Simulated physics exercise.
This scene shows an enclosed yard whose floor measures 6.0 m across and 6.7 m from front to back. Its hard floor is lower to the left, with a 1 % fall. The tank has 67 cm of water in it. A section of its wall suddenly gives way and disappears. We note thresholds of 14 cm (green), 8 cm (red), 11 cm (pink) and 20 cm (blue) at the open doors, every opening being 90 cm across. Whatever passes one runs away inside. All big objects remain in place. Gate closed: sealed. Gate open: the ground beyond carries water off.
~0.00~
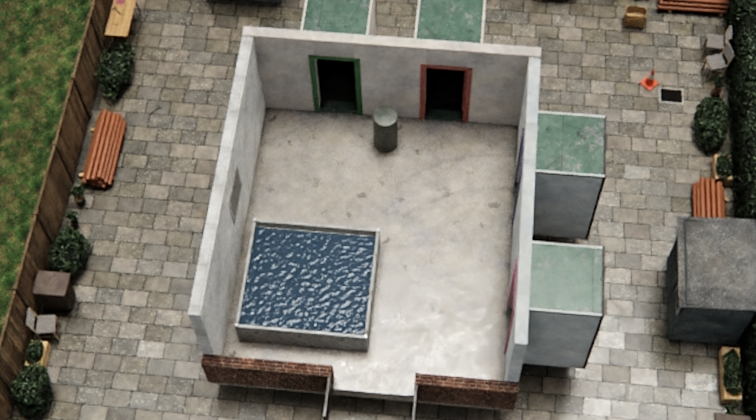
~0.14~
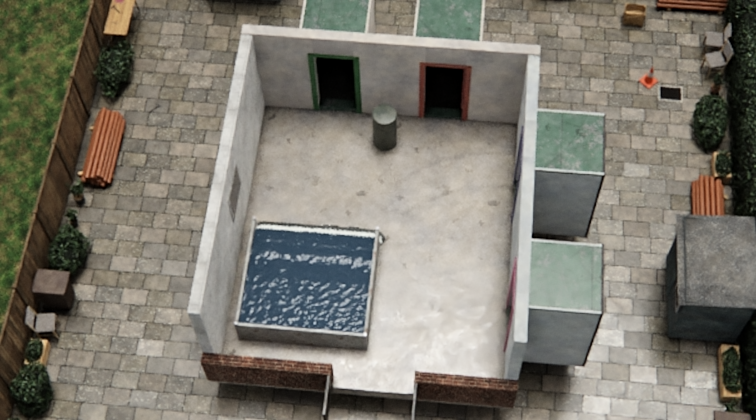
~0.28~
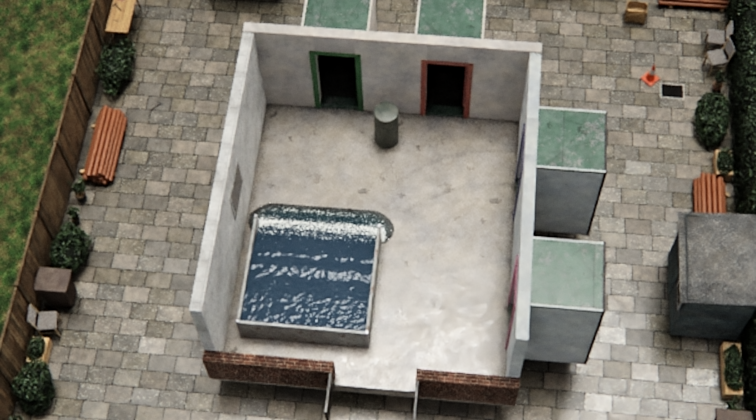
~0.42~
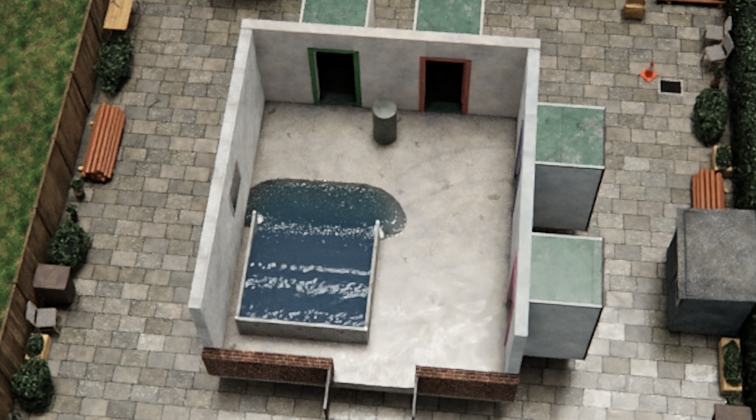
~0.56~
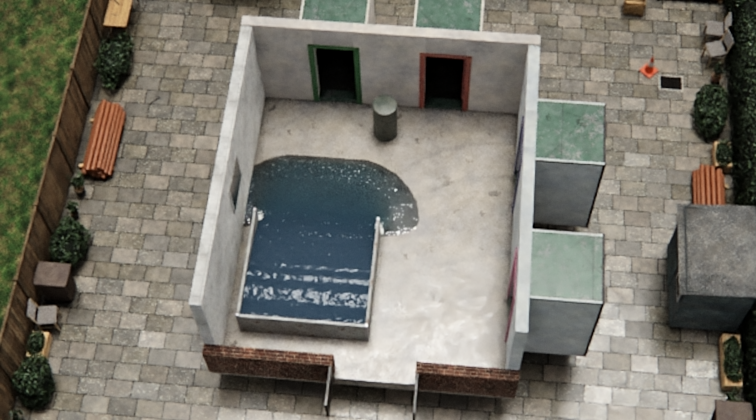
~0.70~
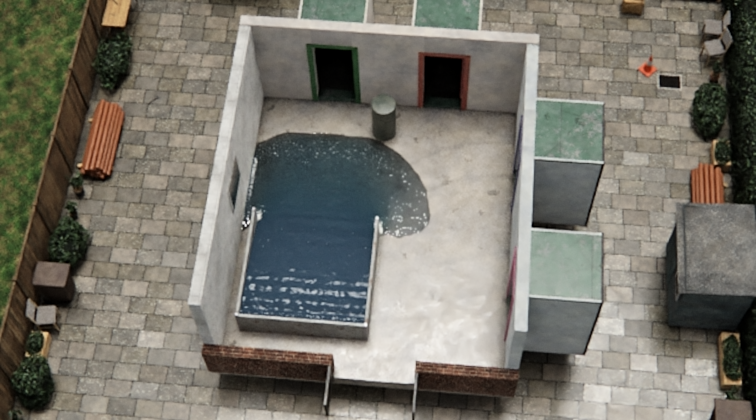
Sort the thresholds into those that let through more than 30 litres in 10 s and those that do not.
Sorted: Green door lets more through; red door lets more through; pink door does not; blue door does not.
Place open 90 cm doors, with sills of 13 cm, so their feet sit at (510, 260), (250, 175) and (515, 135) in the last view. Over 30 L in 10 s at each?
Note, doorways in listed order: Stays short, goes beyond, goes beyond.
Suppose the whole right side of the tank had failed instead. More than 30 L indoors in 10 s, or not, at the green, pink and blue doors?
The green door comes out less than that, the pink door more than that and the blue door less than that.
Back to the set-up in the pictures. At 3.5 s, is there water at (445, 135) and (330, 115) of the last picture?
I'd call them drenched and then drenched.
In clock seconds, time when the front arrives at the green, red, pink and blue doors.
Arrival times: Green 0.9 seconds, red 1.6 seconds, pink 5.0 seconds, blue 3.4 seconds.
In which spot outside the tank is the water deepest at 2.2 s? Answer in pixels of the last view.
About (271, 103).
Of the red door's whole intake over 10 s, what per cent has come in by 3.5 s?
Estimate: Around 60 per cent.
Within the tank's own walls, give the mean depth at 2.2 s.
The mean depth is some 26 cm.
After 1.4 s water covers 40 % of the floor and is deepest (44 cm) near (271, 103); green door 32 cm at the sill, 42 L in, red door not reached, pink door not reached, blue door not reached.
After 2.2 s water covers 50 % of the floor and is deepest (52 cm) near (271, 103); green door 44 cm at the sill, 189 L in, red door 18 cm at the sill, 17 L in, pink door not reached, blue door not reached.
After 3.5 s water covers 55 % of the floor and is deepest (37 cm) near (362, 108); green door 33 cm at the sill, 421 L in, red door 15 cm at the sill, 73 L in, pink door not reached, blue door 4 cm at the sill, 0 L in.
After 6.0 s water covers 90 % of the floor and is deepest (22 cm) near (221, 357); green door 15 cm at the sill, 526 L in, red door 10 cm at the sill, 91 L in, pink door 4 cm at the sill, 0 L in, blue door 17 cm at the sill, 0 L in.
After 10.0 s water covers 95 % of the floor and is deepest (15 cm) near (429, 318); green door 9 cm at the sill, 527 L in, red door 8 cm at the sill, 126 L in, pink door 8 cm at the sill, 0 L in, blue door 8 cm at the sill, 0 L in.
